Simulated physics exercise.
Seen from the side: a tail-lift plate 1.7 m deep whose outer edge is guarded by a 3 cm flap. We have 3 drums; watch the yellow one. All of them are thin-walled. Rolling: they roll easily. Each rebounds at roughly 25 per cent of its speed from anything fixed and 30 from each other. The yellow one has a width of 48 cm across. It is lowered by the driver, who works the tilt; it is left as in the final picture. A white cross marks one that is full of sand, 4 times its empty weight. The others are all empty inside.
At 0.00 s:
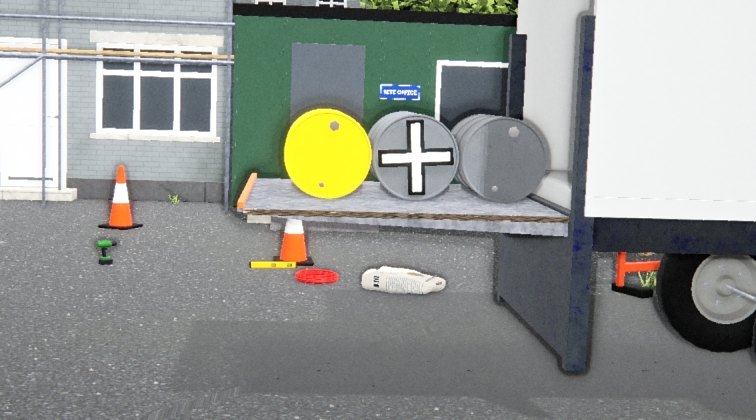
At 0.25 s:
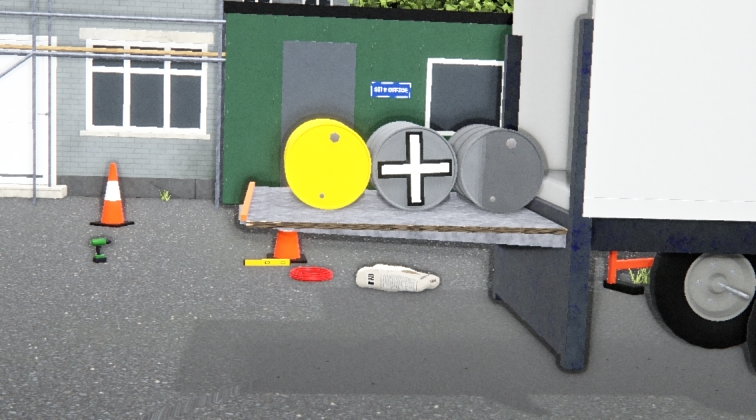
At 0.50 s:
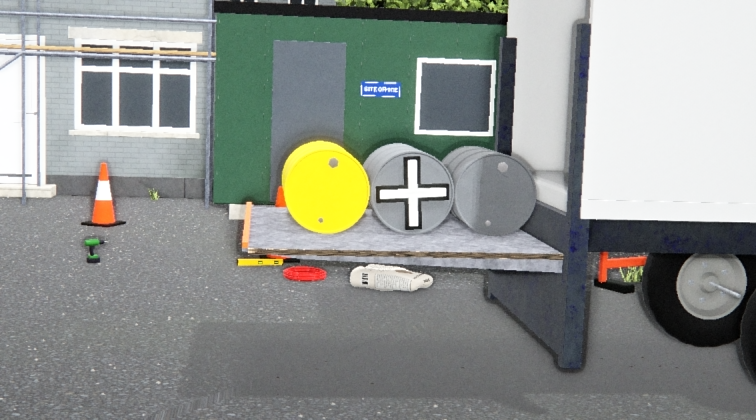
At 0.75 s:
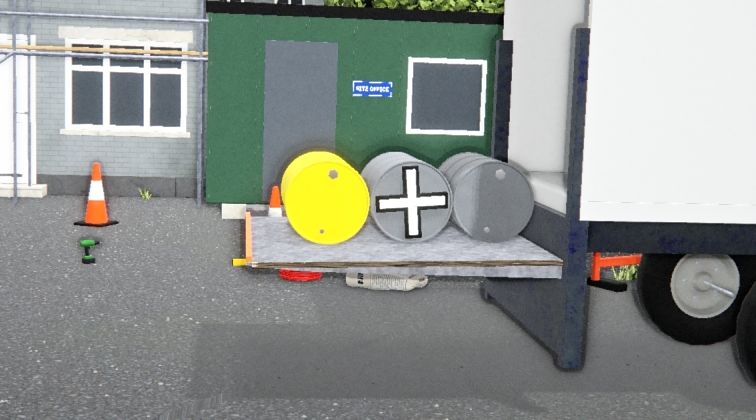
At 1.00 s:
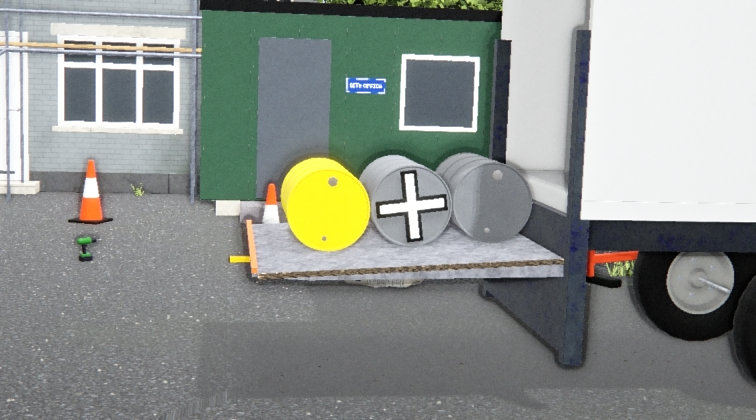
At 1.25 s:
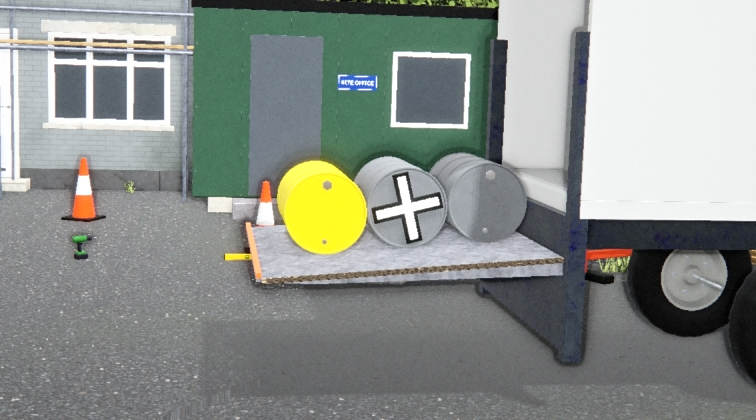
Tail-lift plate carrying a yellow drum and two grey ones lowering beside a truck, then tilting slightly down to the left.
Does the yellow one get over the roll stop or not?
Honestly, it gets away.
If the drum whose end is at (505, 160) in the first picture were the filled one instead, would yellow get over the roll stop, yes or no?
Lab note: In that case, yellow - yes, it would.
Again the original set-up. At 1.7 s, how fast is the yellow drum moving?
About 0.3 m/s.
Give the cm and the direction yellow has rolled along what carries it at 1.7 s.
Yellow has moved 10 to the left.
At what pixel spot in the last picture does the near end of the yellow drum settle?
(19, 348), roughly.
Then, 1.7 s in, yellow is on the plate, 30 cm from the stop, rolling left; 0 gone from the plate.
Then, 2.2 s in, yellow is on the plate, 10 cm from the stop, rolling left; 0 gone from the plate.
Then, 2.8 s in, yellow is over the stop and falling; 1 gone from the plate.
In the end (9.8 s), yellow is off the lift, on the ground; 2 gone from the plate.
